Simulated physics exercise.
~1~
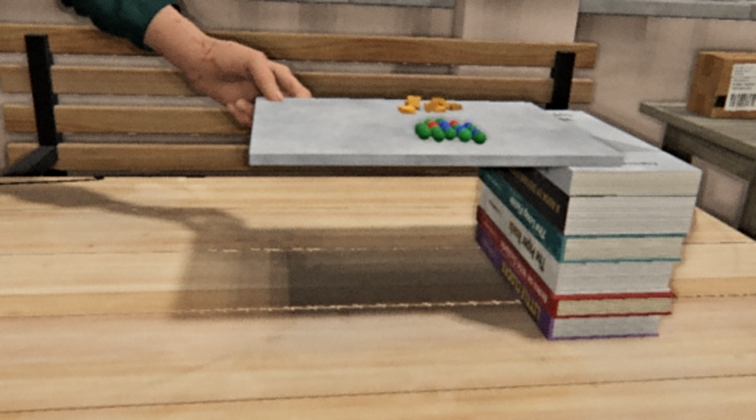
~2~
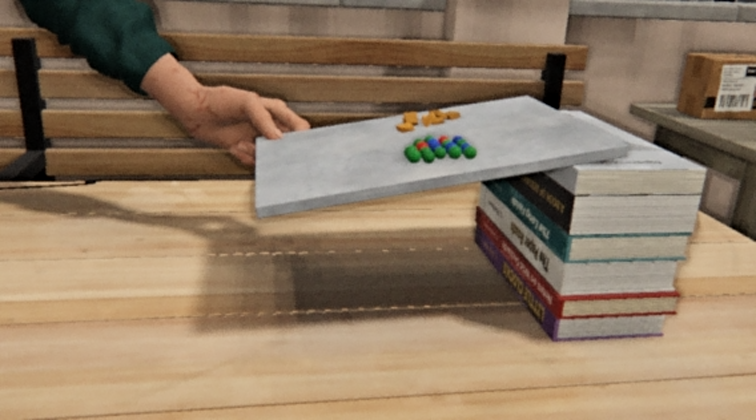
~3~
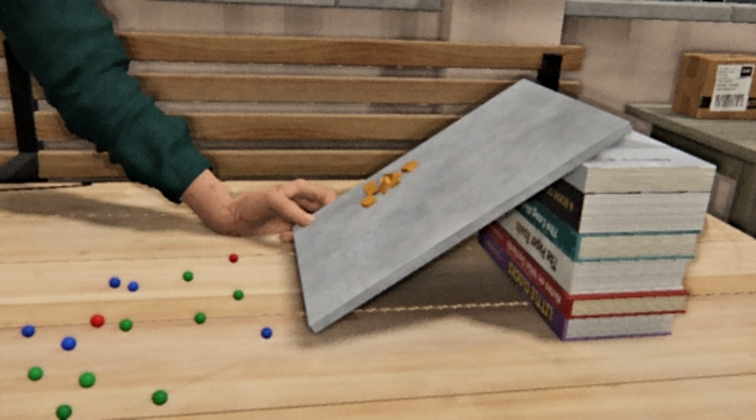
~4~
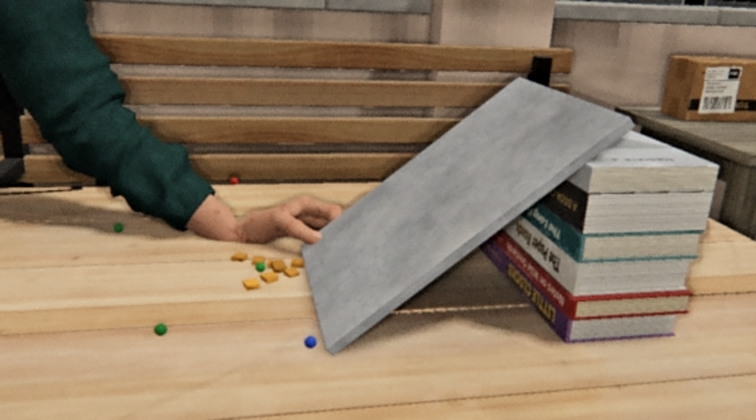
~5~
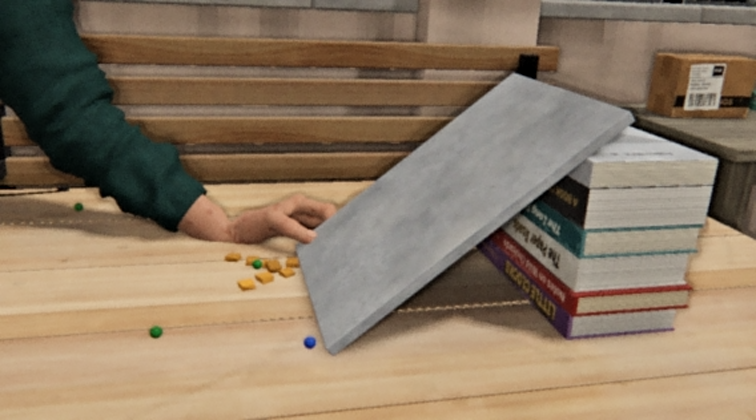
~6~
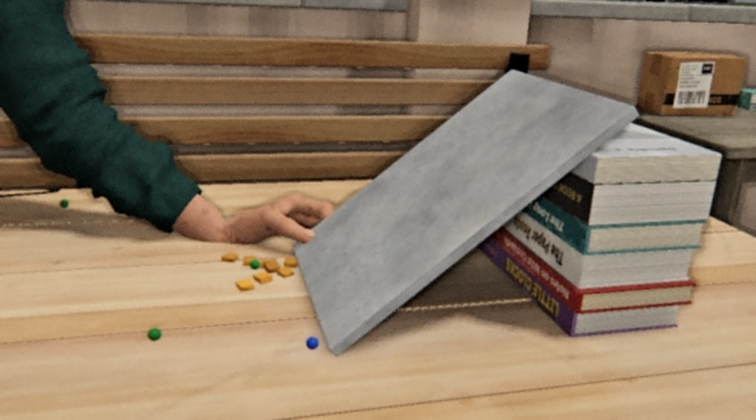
A gray board with one end on a stack of books was lowered by a hand on the left, sending colorful little balls rolling across the table and mostly out of sight, while the orange bits slid down later and stopped near its foot.
